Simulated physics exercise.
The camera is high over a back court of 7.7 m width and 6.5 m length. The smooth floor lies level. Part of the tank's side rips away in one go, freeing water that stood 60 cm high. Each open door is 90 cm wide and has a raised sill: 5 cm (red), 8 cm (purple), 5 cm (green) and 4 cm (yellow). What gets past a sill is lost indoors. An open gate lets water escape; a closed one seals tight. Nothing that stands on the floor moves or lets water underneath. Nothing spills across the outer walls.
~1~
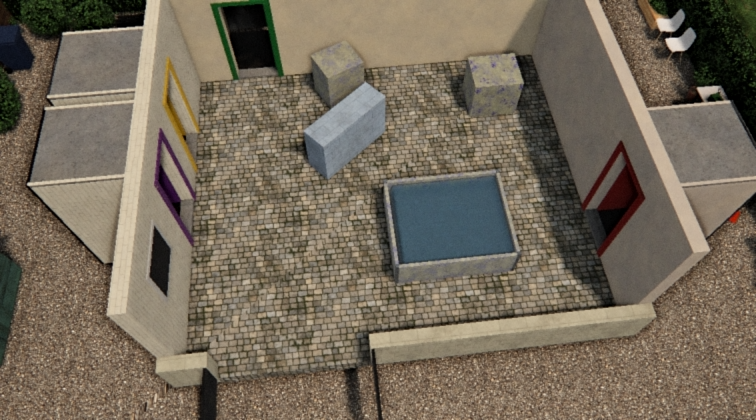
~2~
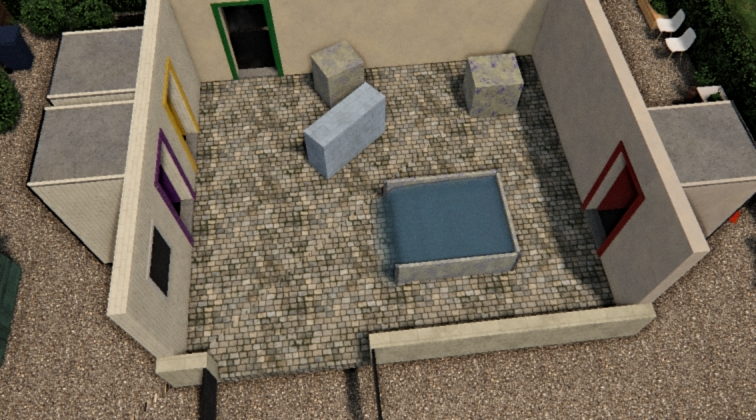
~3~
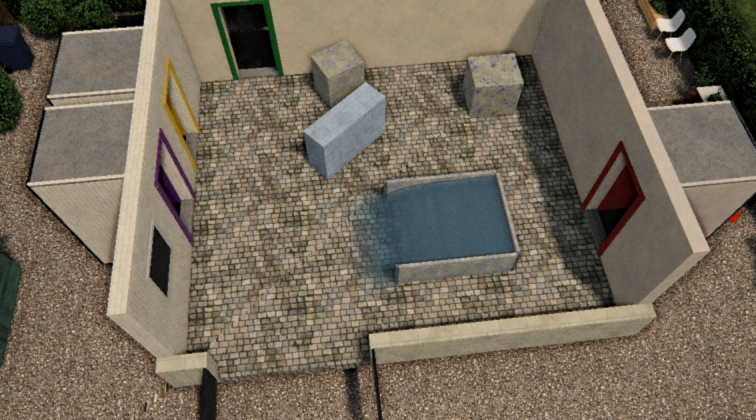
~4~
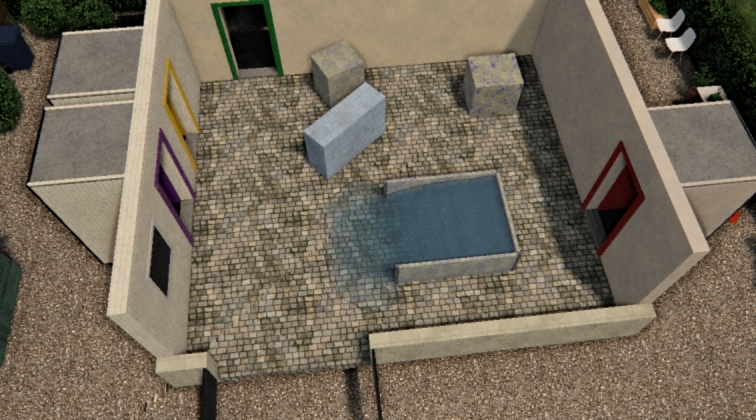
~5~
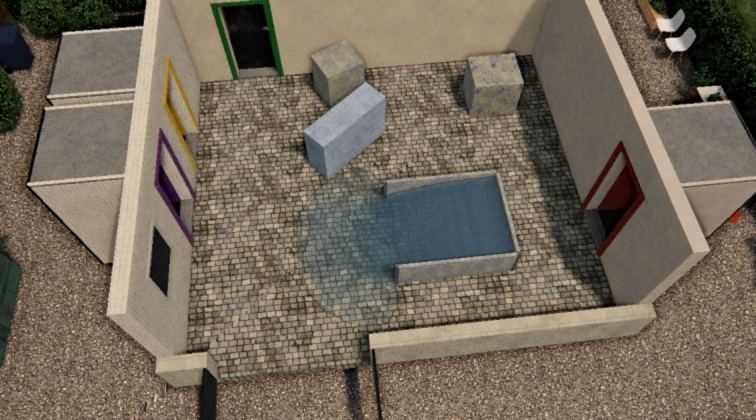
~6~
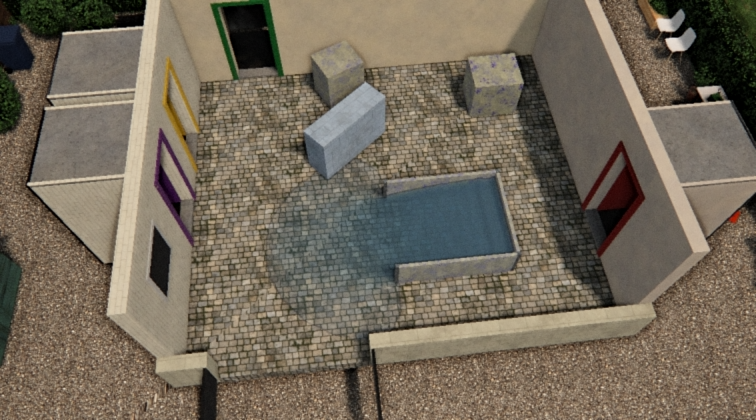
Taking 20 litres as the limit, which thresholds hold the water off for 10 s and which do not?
Door by door: At the red door it keeps below the limit; at the purple door it exceeds the limit; at the green door it passes the limit; at the yellow door it passes the limit.
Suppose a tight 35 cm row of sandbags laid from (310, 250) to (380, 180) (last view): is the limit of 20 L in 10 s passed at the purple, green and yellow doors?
Against that limit: Purple under, green not over, yellow below.
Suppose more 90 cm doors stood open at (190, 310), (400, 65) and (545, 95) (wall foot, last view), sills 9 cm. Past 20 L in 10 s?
In turn: Past it, below, not over.
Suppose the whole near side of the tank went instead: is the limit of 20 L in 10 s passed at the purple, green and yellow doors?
Against that limit: Purple under, green not over, yellow below.
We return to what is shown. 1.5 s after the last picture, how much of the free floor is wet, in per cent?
About 35 per cent.
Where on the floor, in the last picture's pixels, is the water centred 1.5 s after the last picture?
Around (338, 243).
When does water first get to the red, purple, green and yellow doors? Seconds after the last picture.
Red not within the 10 s, purple 0.5 s, green 3.2 s, yellow 1.3 s.
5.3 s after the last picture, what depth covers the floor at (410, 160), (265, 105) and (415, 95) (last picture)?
Roughly 1, 6 and 0 cm, in turn.
Then, 0.7 s after the last picture water covers 30 % of the floor and is deepest (26 cm) near (192, 262); red door not reached, purple door 12 cm at the sill, 1 L in, green door not reached, yellow door not reached.
Then, 1.5 s after the last picture water covers 35 % of the floor and is deepest (35 cm) near (187, 357); red door not reached, purple door 24 cm at the sill, 52 L in, green door not reached, yellow door 10 cm at the sill, 0 L in.
Then, 2.8 s after the last picture water covers 40 % of the floor and is deepest (22 cm) near (186, 367); red door not reached, purple door 18 cm at the sill, 143 L in, green door not reached, yellow door 11 cm at the sill, 42 L in.
Then, 5.3 s after the last picture water covers 45 % of the floor and is deepest (12 cm) near (200, 100); red door not reached, purple door 9 cm at the sill, 186 L in, green door 9 cm at the sill, 15 L in, yellow door 6 cm at the sill, 70 L in.
Then, 9.3 s after the last picture water covers 60 % of the floor and is deepest (10 cm) near (343, 133); red door not reached, purple door 4 cm at the sill, 187 L in, green door 8 cm at the sill, 47 L in, yellow door 5 cm at the sill, 74 L in.
